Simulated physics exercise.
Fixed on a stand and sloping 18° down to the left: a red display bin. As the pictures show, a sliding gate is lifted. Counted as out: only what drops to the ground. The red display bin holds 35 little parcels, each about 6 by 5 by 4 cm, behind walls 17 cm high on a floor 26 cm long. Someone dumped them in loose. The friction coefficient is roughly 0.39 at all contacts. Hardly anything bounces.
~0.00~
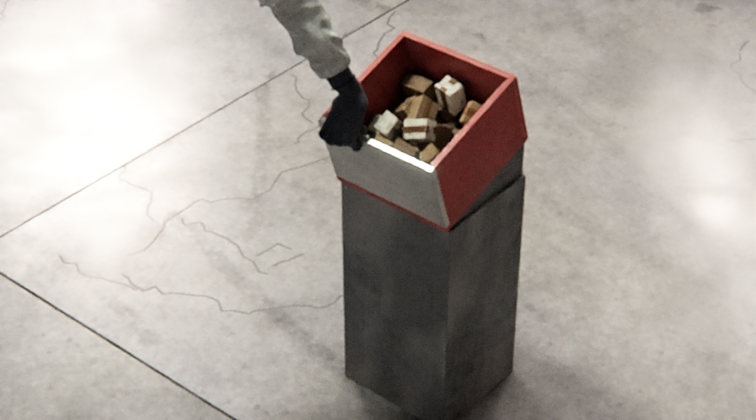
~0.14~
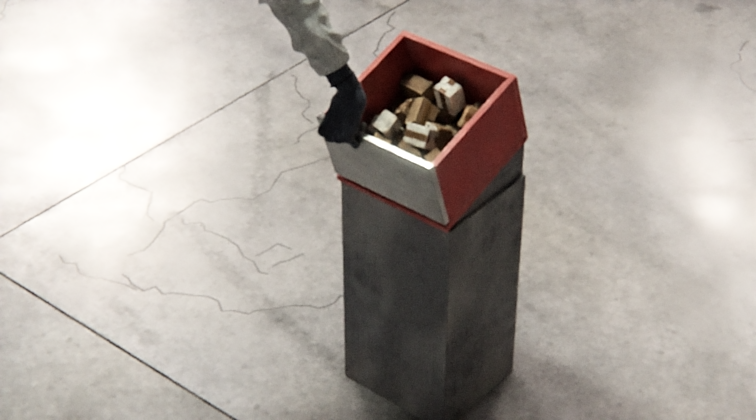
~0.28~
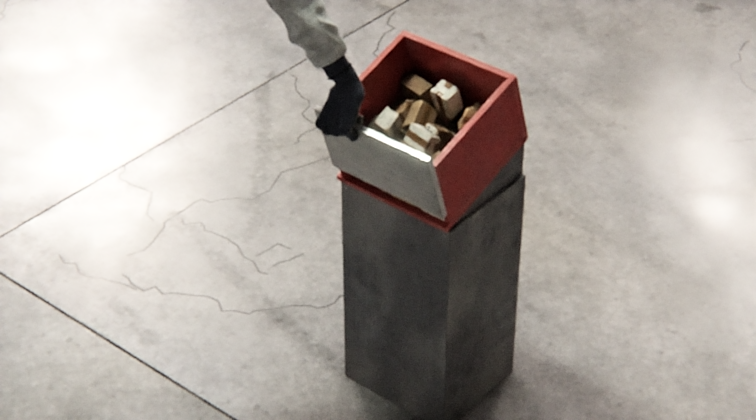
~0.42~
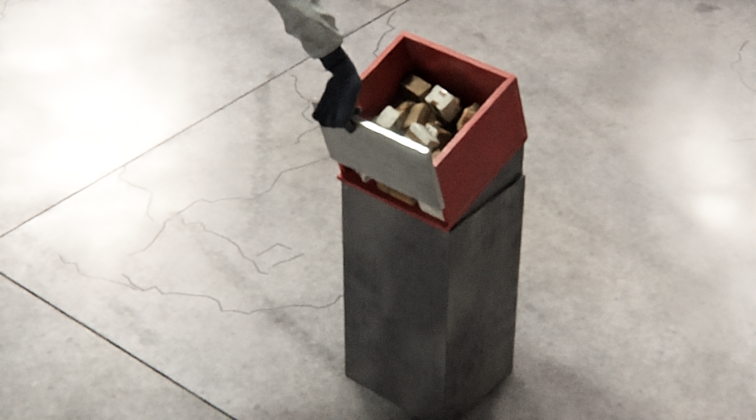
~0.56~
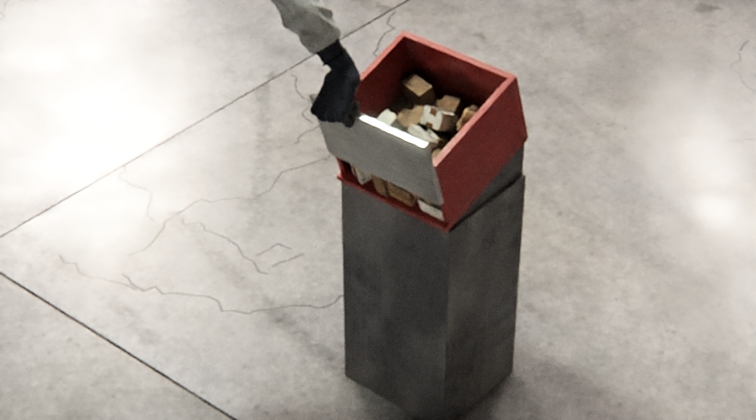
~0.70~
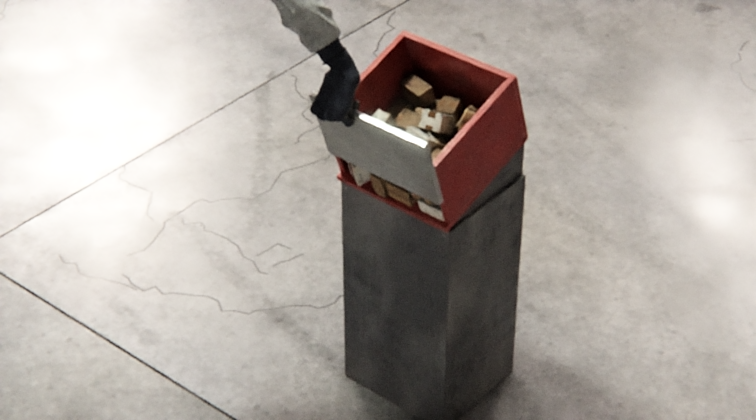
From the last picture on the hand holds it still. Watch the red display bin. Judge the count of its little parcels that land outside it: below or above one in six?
The parcels outside number under a sixth of the lot.
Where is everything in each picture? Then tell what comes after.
In the first frame (places track the rim corner closest to us here), red display bin (432, 166); gap 0 cm; none in free fall.
Red display bin (432, 166); gap 1 cm, in the second frame.
Red display bin (432, 166); gap 3 cm, in the third frame.
Red display bin (432, 166); gap 5 cm, in the fourth frame.
Red display bin (432, 166); gap 7 cm, in the fifth frame.
Red display bin (432, 166); gap 7 cm; none in free fall, in the sixth frame.
After 1.11 s, the red display bin has all 35.
After 1.61 s, the red display bin has all 35.
After 2.32 s, the red display bin is down by 1 of 35.
Outcome (at 3.23 s), the red display bin is down by 2 of 35. Asked share, 2 of 35, 6 per cent.
